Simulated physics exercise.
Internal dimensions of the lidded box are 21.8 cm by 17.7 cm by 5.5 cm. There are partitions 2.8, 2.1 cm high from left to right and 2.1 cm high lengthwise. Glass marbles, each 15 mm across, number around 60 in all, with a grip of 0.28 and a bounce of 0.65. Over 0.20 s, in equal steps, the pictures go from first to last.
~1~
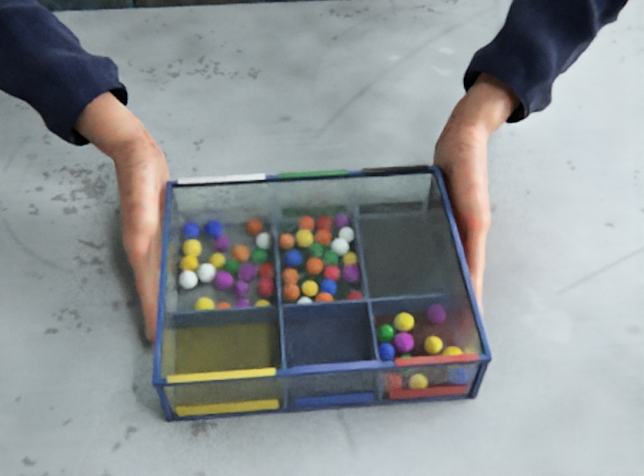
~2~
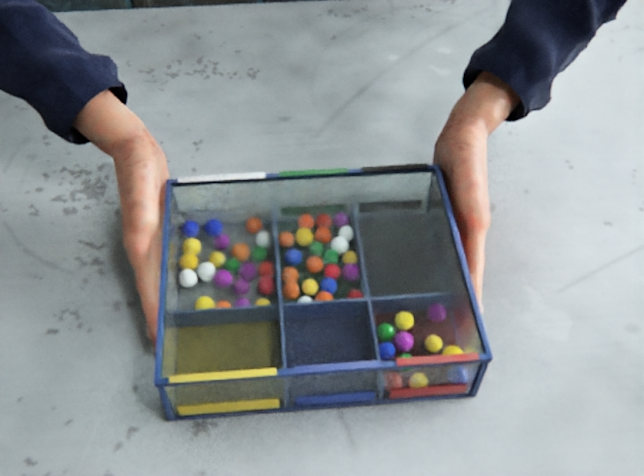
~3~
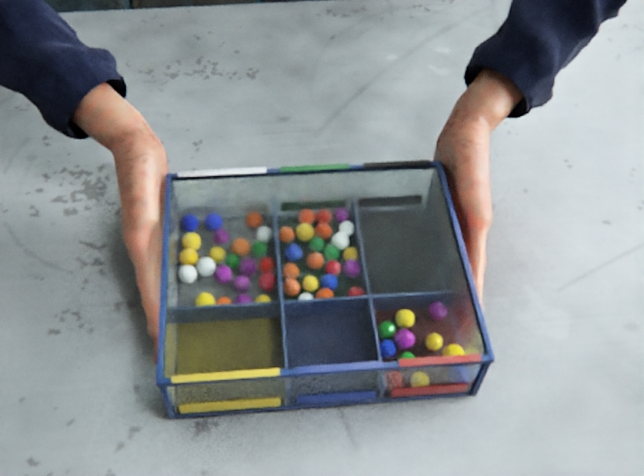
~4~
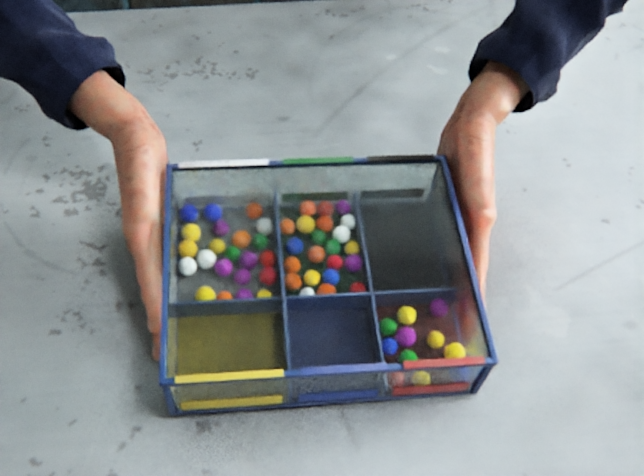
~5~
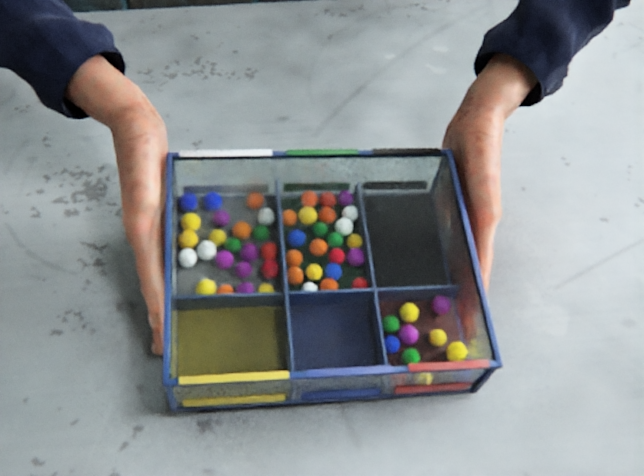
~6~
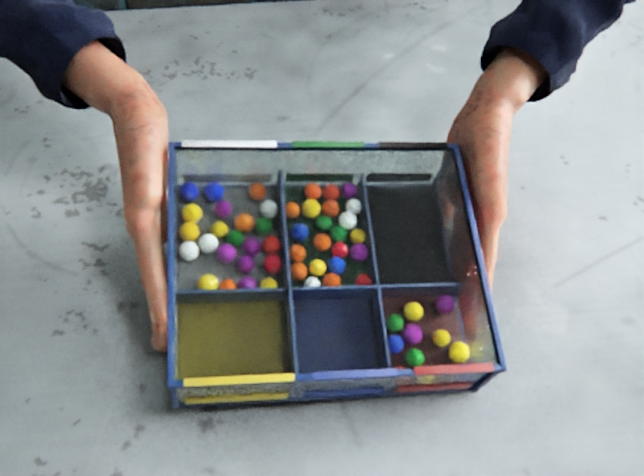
A clear lidded box of coloured balls sits between two hands on a grey, scuffed surface, seen from above at a steady angle. Mixed balls fill the back left and back middle of its six compartments, with fewer at front right; yellow, blue and red strips mark the front edge, white, green and black the back. The hands, in dark blue sleeves, slowly tilt the box slightly, while the balls barely shift.
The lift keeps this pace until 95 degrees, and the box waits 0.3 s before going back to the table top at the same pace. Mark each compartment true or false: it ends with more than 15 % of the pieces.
Red: True, blue: True, green: False, yellow: False, white: False, black: False.
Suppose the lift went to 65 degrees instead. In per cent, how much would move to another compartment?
I'd estimate around 0 per cent.
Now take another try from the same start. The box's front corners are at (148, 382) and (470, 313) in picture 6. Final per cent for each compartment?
Each compartment ends with, in per cent, red 0, blue 0, green 5, yellow 30, white 65 and black 0.
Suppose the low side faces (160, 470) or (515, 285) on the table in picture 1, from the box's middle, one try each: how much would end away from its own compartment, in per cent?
The share comes to about 95 in a hundred, then about 80 in a hundred.
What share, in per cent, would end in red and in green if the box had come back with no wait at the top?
Red keeps 55% and green keeps 0%.
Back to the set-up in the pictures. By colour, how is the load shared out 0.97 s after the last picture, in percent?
Red 40, blue 25, green 10, yellow 15, white 10, black 0.
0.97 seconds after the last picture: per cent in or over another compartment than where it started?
Near 65 in a hundred.
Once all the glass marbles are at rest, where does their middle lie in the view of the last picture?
Est. centre at rest: (401, 354) px.
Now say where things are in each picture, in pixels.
The first frame shows box tilt 0 degrees, front corners at (159, 380) and (485, 356); red 20 %, green 40 %, white 40 %.
The second frame shows box tilt 1 degrees, front corners at (161, 380) and (485, 355).
The third frame shows box tilt 3 degrees, front corners at (163, 380) and (487, 356).
The fourth frame shows box tilt 6 degrees, front corners at (166, 380) and (491, 359), lowest corner right front.
The fifth frame shows box tilt 10 degrees, front corners at (170, 380) and (495, 362), lowest corner right front.
The sixth frame shows box tilt 14 degrees, front corners at (174, 382) and (499, 365), lowest corner right front; red 20 %, green 40 %, white 40 %.
Then, 0.97 s after the last picture, tilt 95 degrees; red 40 %, blue 25 %, green 10 %, yellow 15 %, white 10 %.
Then, 1.63 s after the last picture, tilt 50 degrees; red 65 %, blue 35 %.
Then, 2.31 s after the last picture, tilt 0 degrees; red 65 %, blue 35 %.
In the end, red 65 %, blue 35 %, green 0 %, yellow 0 %, white 0 %, black 0 %.
